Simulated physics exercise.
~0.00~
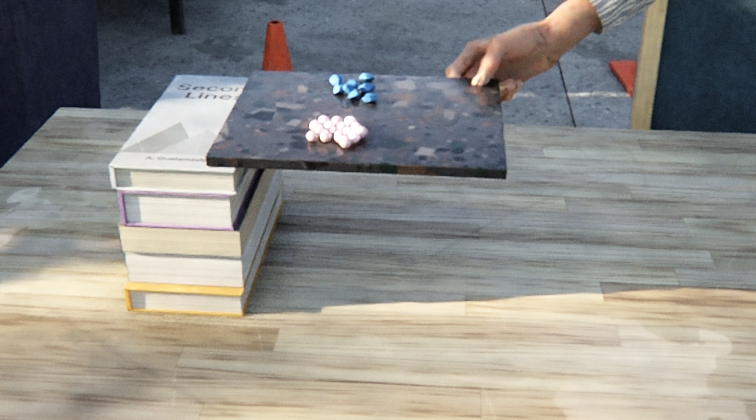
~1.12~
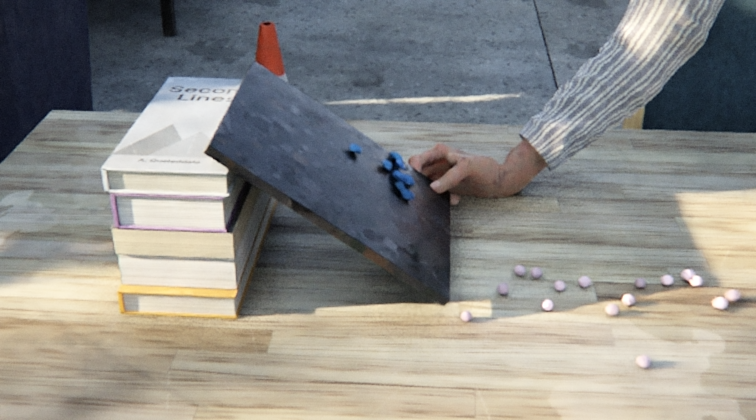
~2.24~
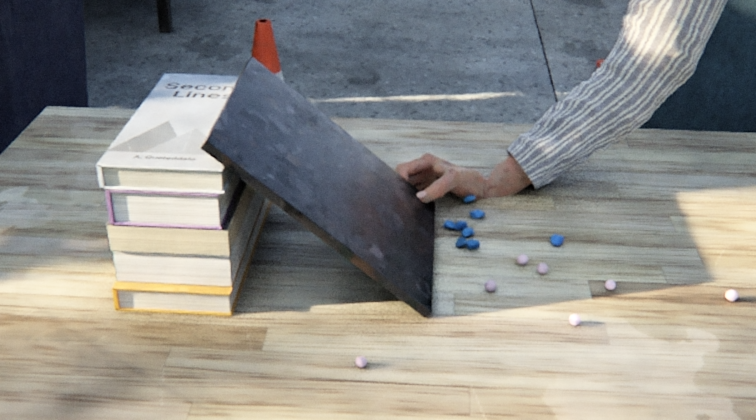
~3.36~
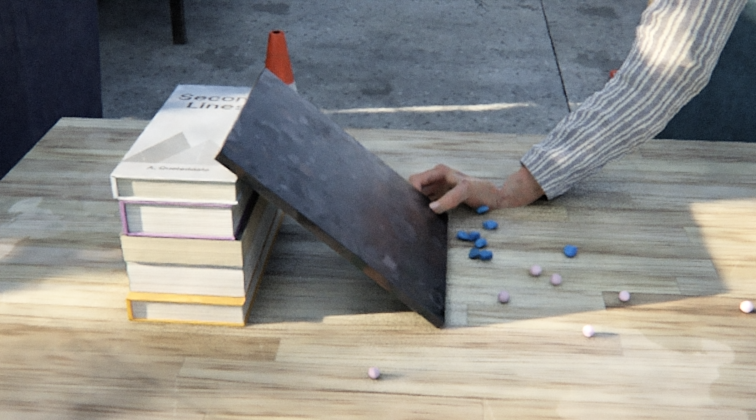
On a sunlit wooden table outdoors, seen from the front and slightly above by a gently swaying camera, a dark speckled board rests with its left end on a stack of books. A hand holds its right end level, with small blue pieces toward the back and pale pink ones nearer the front. The hand lowers that end to the table, making a steep ramp. The pink pieces slide off first and scatter to the right, and the blue ones follow. Finally the blue pieces lie mostly near the board's foot, while the remaining pink ones are spread farther out.
